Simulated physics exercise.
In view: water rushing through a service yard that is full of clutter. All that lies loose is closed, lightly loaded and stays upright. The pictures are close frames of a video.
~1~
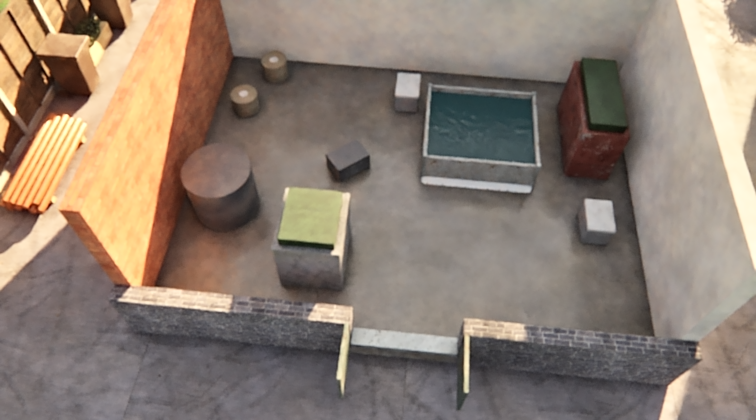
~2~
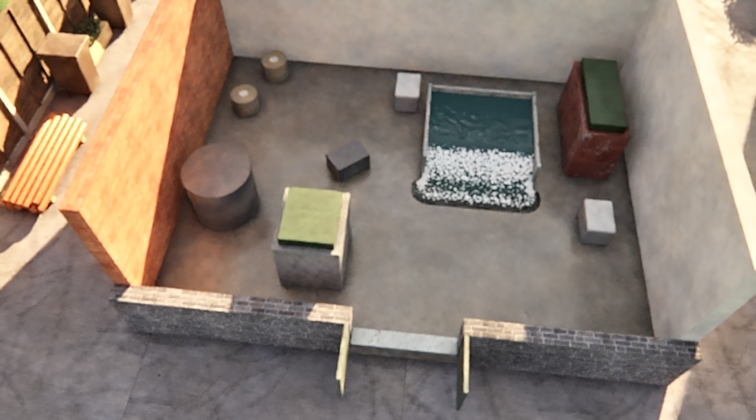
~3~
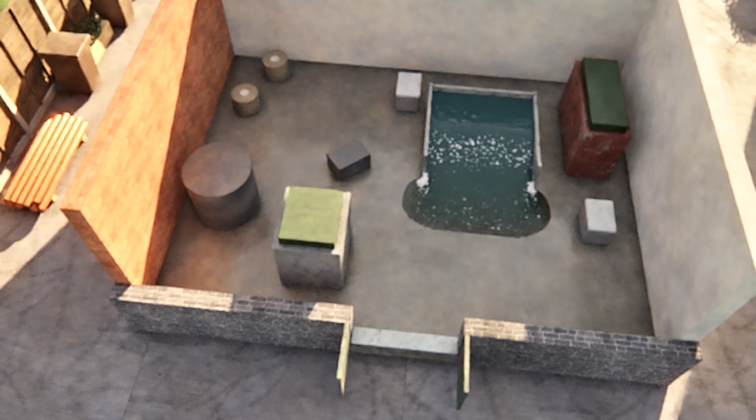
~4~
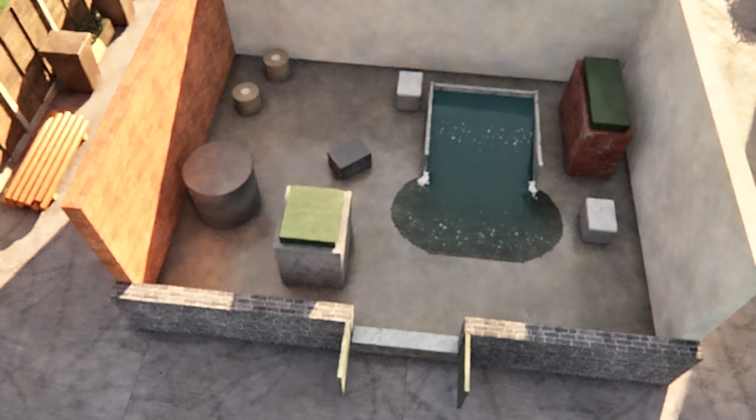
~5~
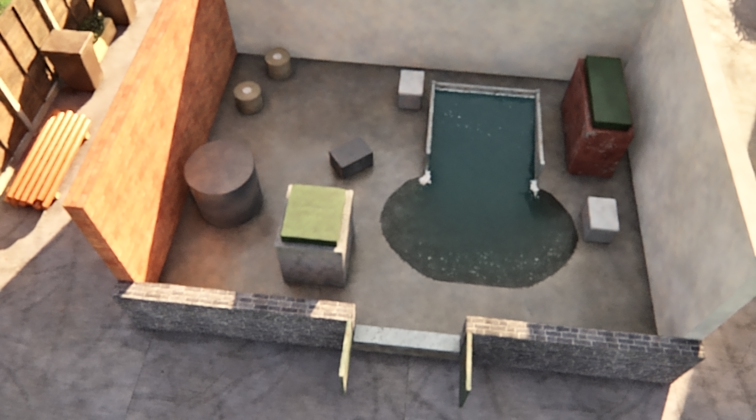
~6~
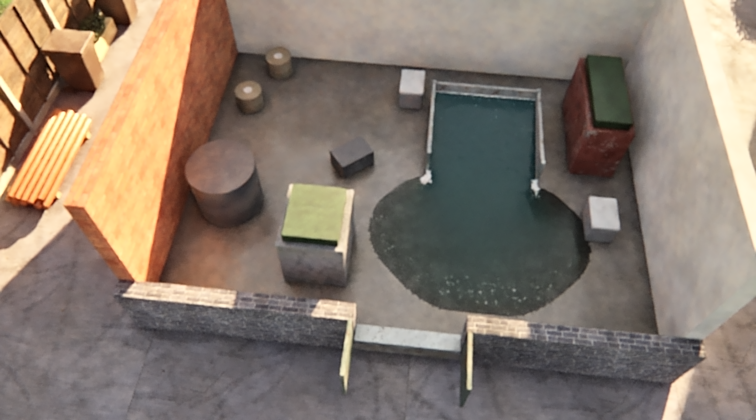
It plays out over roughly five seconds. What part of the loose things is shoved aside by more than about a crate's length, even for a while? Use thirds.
It is under a third.
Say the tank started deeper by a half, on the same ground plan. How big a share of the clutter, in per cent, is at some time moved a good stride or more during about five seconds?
Some 20 per cent.
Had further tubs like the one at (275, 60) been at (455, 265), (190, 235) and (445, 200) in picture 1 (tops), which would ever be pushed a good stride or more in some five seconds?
In turn: Shifted that much, no, swept aside.
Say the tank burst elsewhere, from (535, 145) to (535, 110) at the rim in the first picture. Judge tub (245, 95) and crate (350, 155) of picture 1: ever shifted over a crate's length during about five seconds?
In that order: Under that, under that.
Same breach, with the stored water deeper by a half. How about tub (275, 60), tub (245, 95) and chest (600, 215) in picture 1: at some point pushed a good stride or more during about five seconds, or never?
One after the other: No, short of that, swept aside.
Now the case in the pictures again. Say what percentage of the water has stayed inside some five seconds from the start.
Some 70 per cent.
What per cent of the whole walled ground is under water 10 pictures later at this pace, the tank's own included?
Some 40 per cent.
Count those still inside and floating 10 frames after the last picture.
That makes 0.
A moment on, 0 of 5 are well off their spots; 0 afloat.
Next, 0 of 5 are well off their spots; 0 afloat.
Later, 0 of 5 are well off their spots; 1 afloat.
In the end, 1 of 5 are well off their spots, and 1 have been at some point; 1 afloat.
